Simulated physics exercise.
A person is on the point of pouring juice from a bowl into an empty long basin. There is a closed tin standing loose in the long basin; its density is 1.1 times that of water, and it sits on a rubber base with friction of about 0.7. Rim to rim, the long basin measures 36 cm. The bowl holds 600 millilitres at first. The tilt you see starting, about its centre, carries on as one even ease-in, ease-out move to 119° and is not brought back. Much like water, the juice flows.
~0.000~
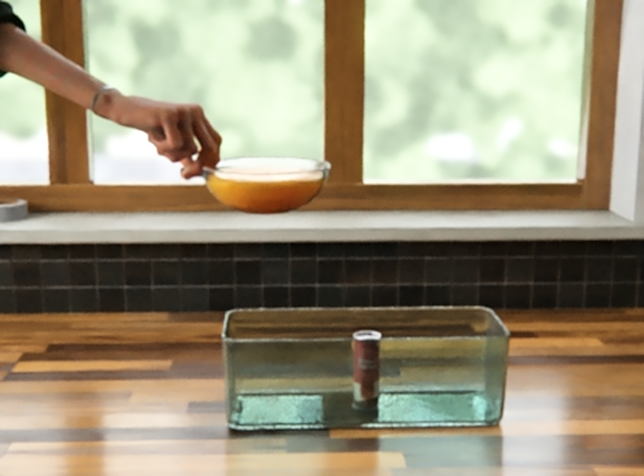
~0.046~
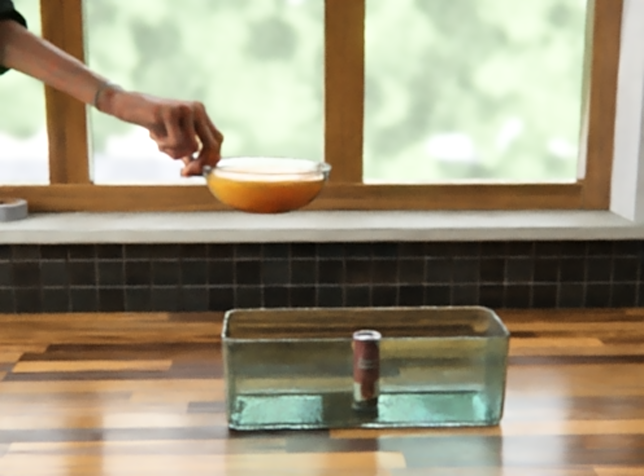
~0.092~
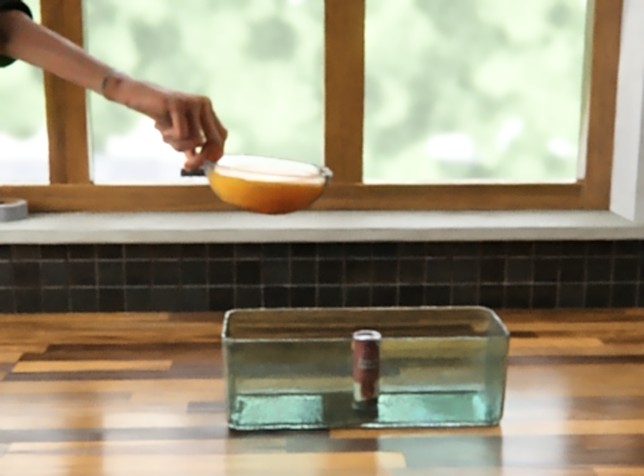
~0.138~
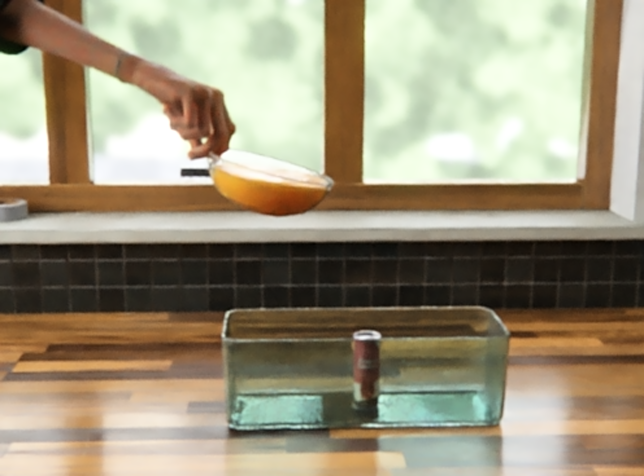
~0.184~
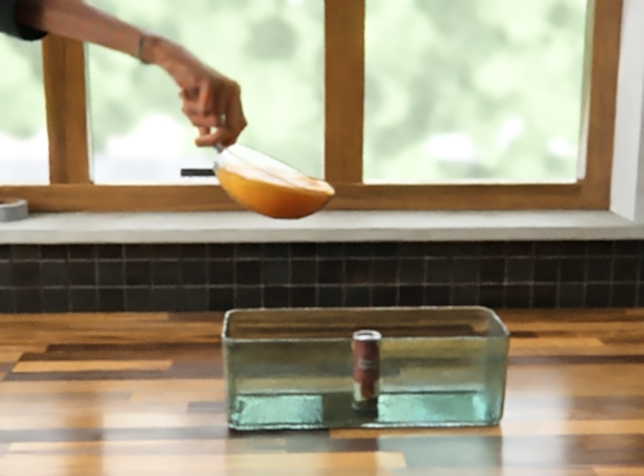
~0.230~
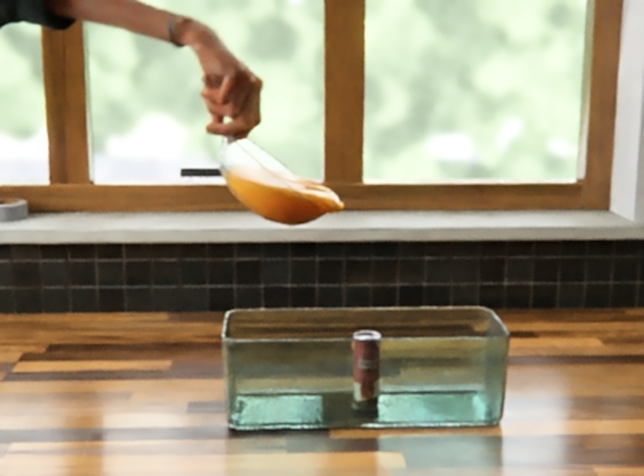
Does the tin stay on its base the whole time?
Odds are it weathers it.
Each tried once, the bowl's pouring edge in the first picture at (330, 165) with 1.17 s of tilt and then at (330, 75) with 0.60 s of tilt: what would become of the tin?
First it stays on its base; then it stays on its base.
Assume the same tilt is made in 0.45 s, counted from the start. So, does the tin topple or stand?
It tumbles over, then.
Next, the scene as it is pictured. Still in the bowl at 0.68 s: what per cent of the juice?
Close to 0 percent of the whole amount.
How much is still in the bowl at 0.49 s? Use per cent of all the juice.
Roughly 0 %.
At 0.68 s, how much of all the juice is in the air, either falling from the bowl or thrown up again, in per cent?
2 per cent, roughly.
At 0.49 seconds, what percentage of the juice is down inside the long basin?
The basin holds roughly 70 in a hundred parts at that moment.
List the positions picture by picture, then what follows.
It leans 0°; its right rim is at (329, 166); the juice meets the walls at (206, 174) and (326, 173); the long basin's rim runs from (225, 326) to (500, 323); the tin's top is at (367, 339), in the first frame.
It leans 2°; its right rim is at (330, 168); the juice meets the walls at (206, 173) and (326, 174), in the second frame.
It leans 7°; its right rim is at (331, 174); the juice meets the walls at (208, 170) and (327, 177), in the third frame.
It leans 15°; its right rim is at (332, 183); the juice meets the walls at (212, 167) and (329, 181), in the fourth frame.
It leans 26°; its right rim is at (331, 195); the juice meets the walls at (217, 165) and (323, 184); 2 per cent is over the edge, in the fifth frame.
It leans 38°; its right rim is at (327, 209); the juice meets the walls at (224, 168) and (306, 186); 12 per cent is over the edge, in the sixth frame.
After 0.49 s the tilt is 110° and 0 per cent is still to pour; the tin stands where it began.
After 0.68 s the tilt is 119° and 0 per cent is still to pour; the tin stands where it began.
After 0.88 s the tilt is 119° and 0 per cent is still to pour; the tin stands where it began.
After 1.10 s the tilt is 119° and 0 per cent is still to pour; the tin stands where it began.
In the end the tin stands where it began.
